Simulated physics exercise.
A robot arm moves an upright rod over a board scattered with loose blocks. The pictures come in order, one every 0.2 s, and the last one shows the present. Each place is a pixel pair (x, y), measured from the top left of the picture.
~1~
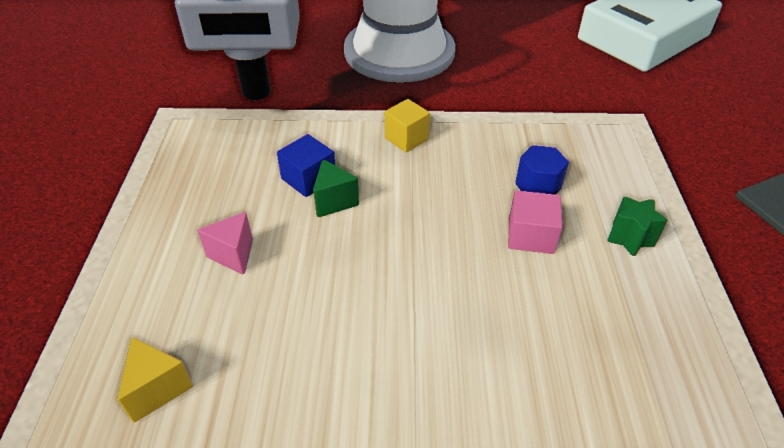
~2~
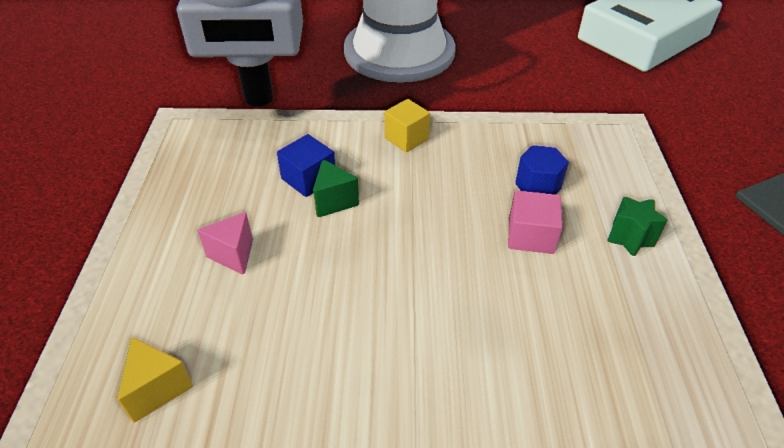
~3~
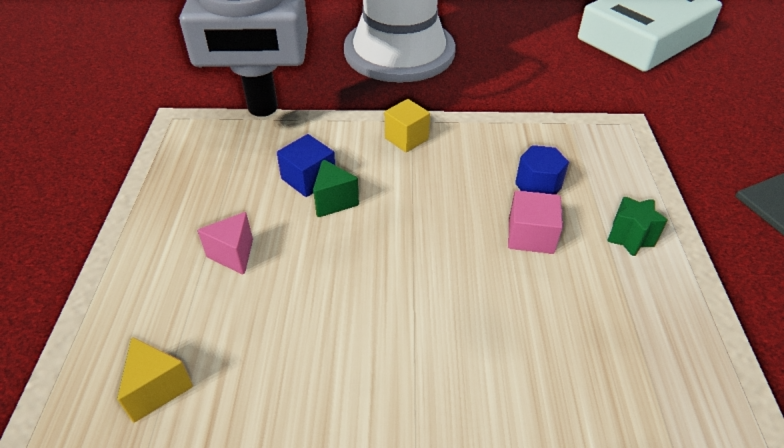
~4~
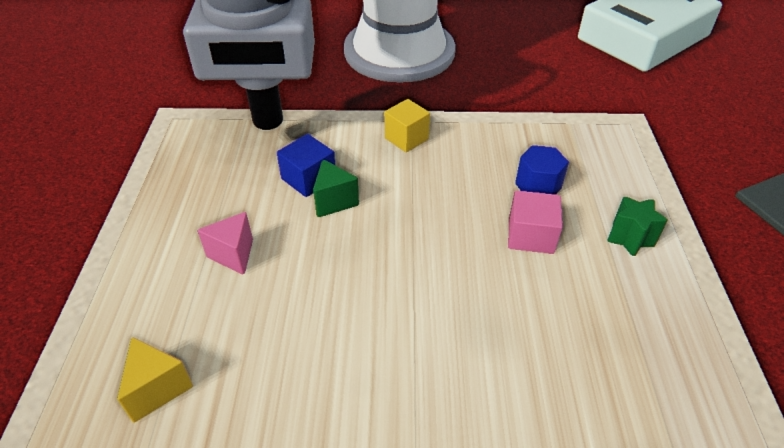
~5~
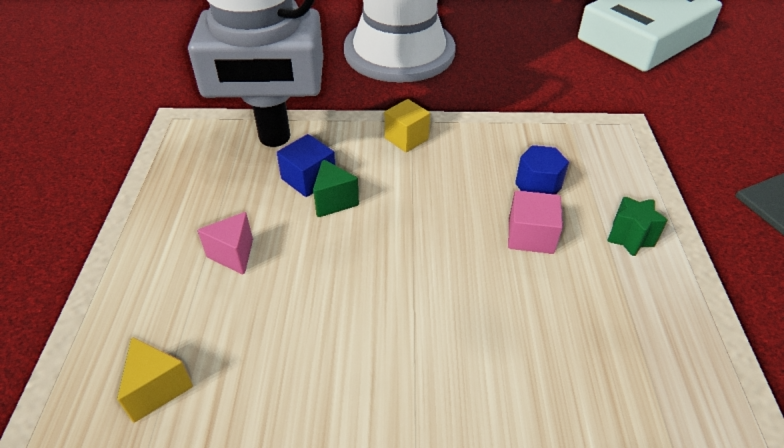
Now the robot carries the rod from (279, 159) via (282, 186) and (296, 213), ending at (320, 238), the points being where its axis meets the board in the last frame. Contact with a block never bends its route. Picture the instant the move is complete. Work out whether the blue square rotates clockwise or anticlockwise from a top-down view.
Counter-clockwise, from overhead.
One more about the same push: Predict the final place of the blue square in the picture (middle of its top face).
At pixel (324, 166).
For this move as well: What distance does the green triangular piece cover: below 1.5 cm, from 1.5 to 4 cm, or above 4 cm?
Travel: 1.5-4 cm.
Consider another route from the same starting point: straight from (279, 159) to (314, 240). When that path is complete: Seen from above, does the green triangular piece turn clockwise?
Yes, that is what happens.
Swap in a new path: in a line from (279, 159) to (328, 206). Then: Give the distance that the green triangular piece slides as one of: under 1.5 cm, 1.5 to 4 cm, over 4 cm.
Overall it shifts more than 4 cm.
On the path given first. One third of the way, rod (278, 166); blue square (315, 161), turned 45° anticlockwise; green triangular piece (348, 179), turned 20° clockwise.
Two thirds of the way, rod (293, 193); blue square (324, 166), turned 70° anticlockwise; green triangular piece (359, 181), turned 35° clockwise.
At the end, rod (318, 218); pink triangular piece in place; blue square (324, 166), turned 75° anticlockwise; green triangular piece (359, 181), turned 35° clockwise.
